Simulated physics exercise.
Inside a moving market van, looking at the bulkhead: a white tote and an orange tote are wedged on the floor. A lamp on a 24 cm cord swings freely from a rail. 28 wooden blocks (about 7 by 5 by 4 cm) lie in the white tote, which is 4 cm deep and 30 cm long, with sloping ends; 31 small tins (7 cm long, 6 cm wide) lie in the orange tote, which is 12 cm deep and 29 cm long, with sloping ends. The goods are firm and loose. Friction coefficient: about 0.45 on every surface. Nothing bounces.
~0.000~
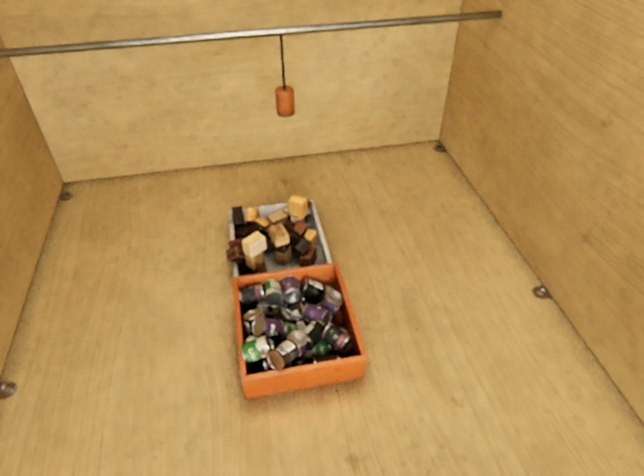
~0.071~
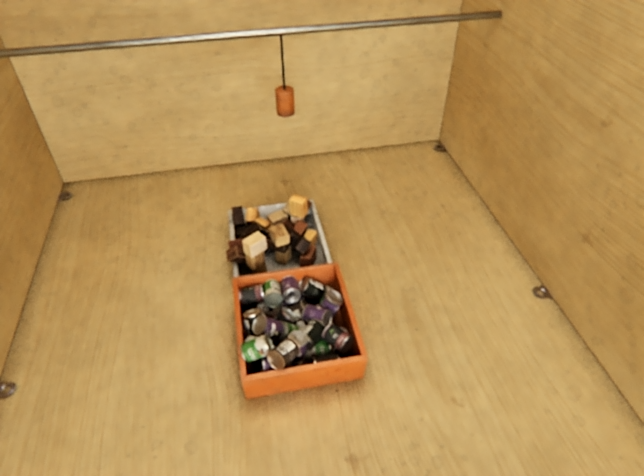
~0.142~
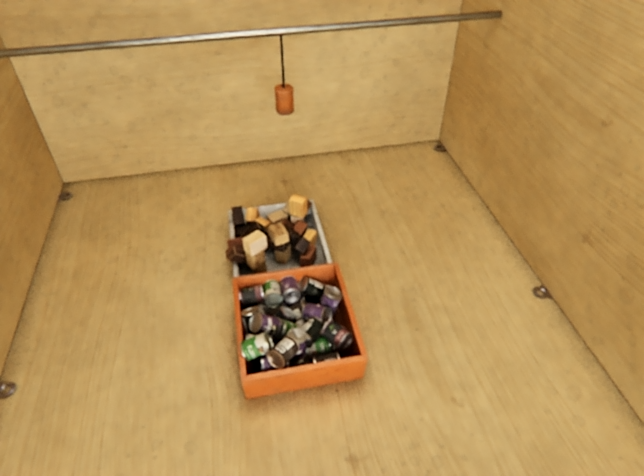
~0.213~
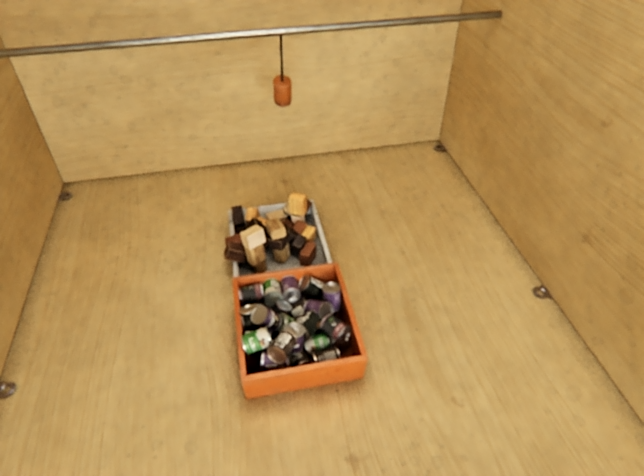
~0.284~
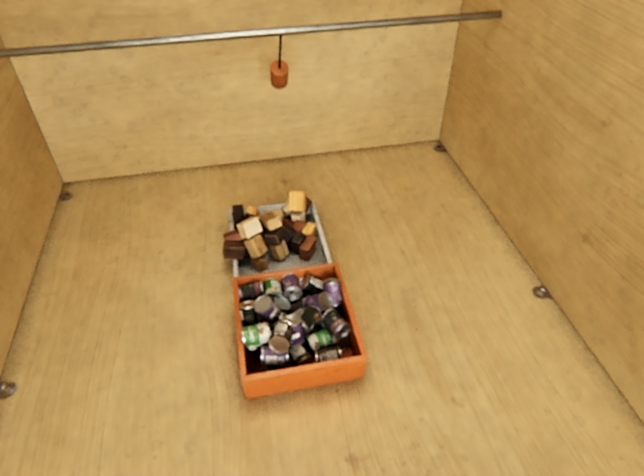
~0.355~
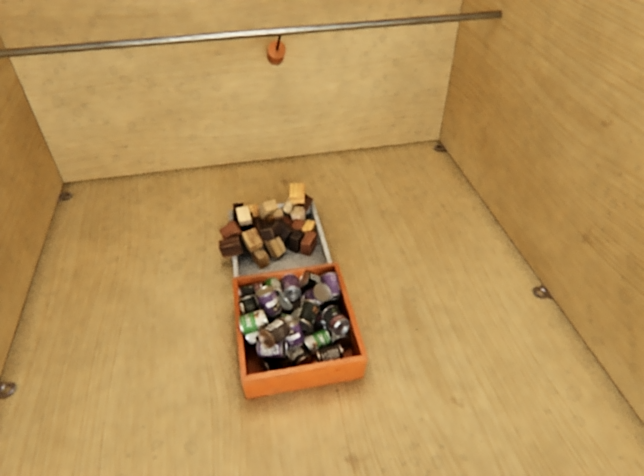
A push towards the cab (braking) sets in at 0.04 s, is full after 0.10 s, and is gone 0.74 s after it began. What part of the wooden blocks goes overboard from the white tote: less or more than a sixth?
The white tote loses over a sixth of its wooden blocks.
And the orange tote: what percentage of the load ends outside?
About: Orange tote 10 per cent.
After 0.52 s, 5 of 28 out of the white tote and 0 of 31 out of the orange tote.
After 0.73 s, 8 of 28 out of the white tote and 2 of 31 out of the orange tote.
After 1.01 s, 10 of 28 out of the white tote and 3 of 31 out of the orange tote.
Final count (at 1.38 s), 10 of 28 out of the white tote and 3 of 31 out of the orange tote. Asked share, 10 of 28, 36 per cent.
